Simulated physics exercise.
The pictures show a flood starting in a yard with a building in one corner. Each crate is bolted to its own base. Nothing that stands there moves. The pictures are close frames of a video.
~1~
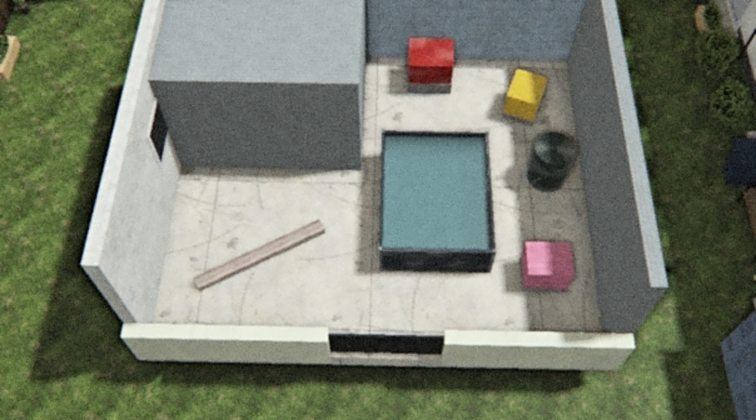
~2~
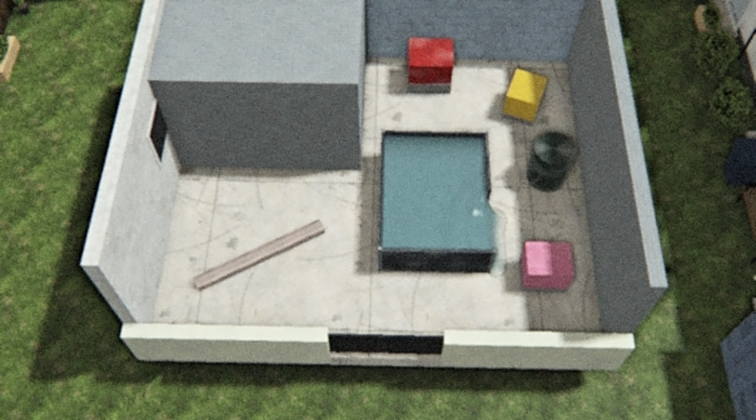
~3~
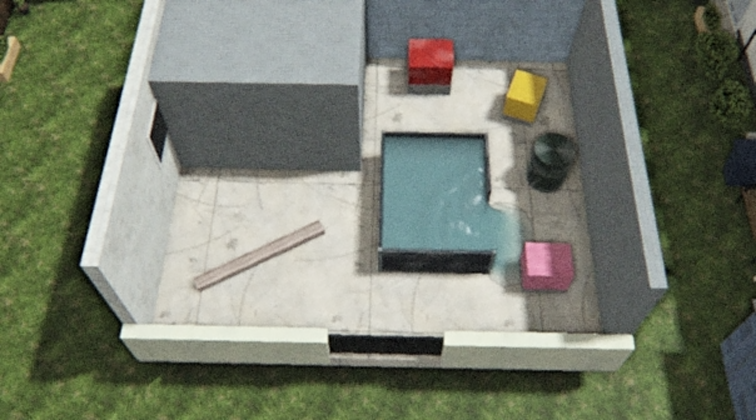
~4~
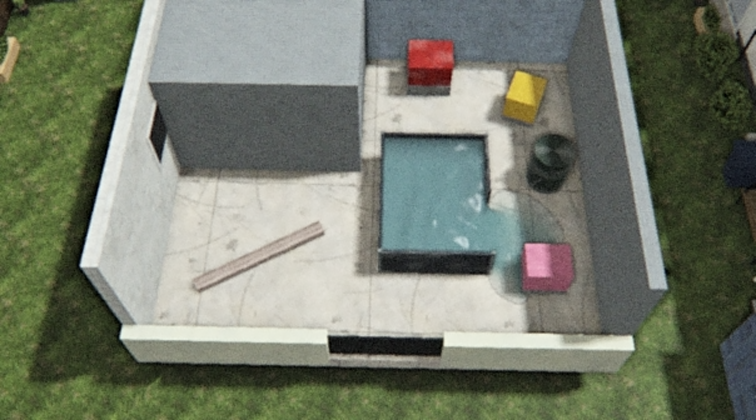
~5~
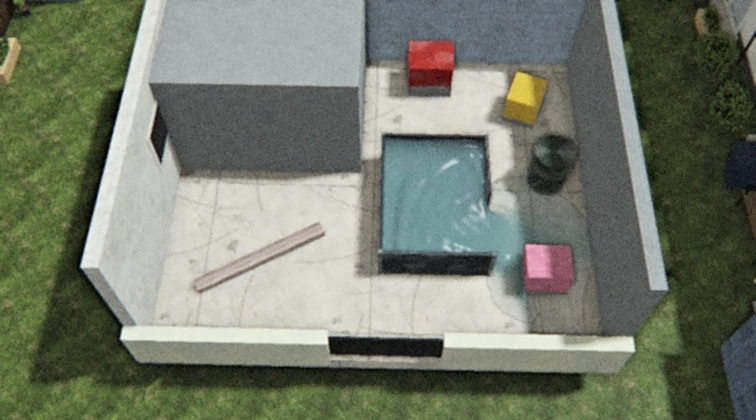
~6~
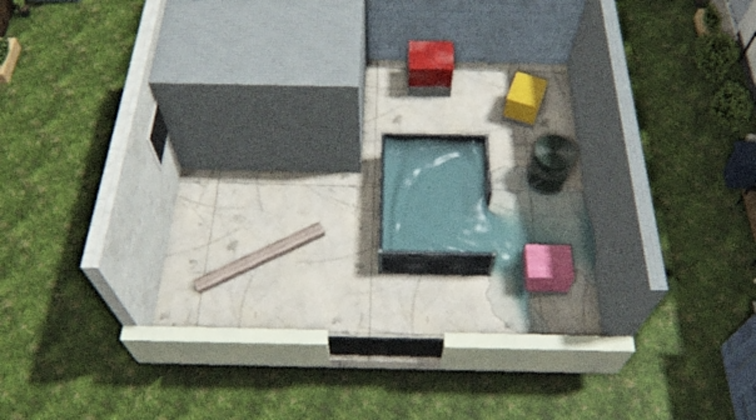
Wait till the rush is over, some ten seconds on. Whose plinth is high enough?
The yellow crate gets wet; the pink crate gets wet; the red crate stays dry.
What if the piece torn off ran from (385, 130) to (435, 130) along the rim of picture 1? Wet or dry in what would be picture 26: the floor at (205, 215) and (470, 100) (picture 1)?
In that order: Dry, awash.
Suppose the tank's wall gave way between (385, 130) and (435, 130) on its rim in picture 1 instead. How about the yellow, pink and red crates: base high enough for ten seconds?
My reading: Yellow crate is soaked, pink crate is wetted, red crate takes water.
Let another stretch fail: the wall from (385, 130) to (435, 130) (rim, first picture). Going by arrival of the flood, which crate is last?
I say the pink crate.
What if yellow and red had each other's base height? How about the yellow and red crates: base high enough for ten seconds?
Then: Yellow is safe; red is topped.
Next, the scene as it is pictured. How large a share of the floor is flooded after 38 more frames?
Near 80 in a hundred.
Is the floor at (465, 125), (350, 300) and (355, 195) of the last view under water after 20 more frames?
One after the other: Covered, awash, clear.
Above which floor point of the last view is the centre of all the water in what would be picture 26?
I would point to (487, 225).
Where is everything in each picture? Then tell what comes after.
The first picture shows the open tank at (436, 191) is whole and still.
In the second picture, the front is at (499, 272), out from the gap at (487, 233).
In the third picture, the front is at (525, 219), out from the gap at (487, 235).
In the fourth picture, the front is at (557, 229), out from the gap at (486, 237).
In the fifth picture, water pours out at (487, 238) and has run to (586, 225).
In the sixth picture, the front is at (582, 195), out from the gap at (487, 238).
A moment on, water covers 20 % of the floor; the yellow crate water round its plinth, the pink crate water round its plinth, the red crate not reached.
Next, water covers 30 % of the floor; the yellow crate water round its plinth, the pink crate water round its plinth, the red crate not reached.
Then, water covers 60 % of the floor; the yellow crate water round its plinth, the pink crate water round its plinth, the red crate water round its plinth.
Later, water covers 80 % of the floor; the yellow crate water round its plinth, the pink crate water round its plinth, the red crate water round its plinth.
In the end, water covers 95 % of the floor; the yellow crate was topped, the pink crate was topped, the red crate stayed above the water.
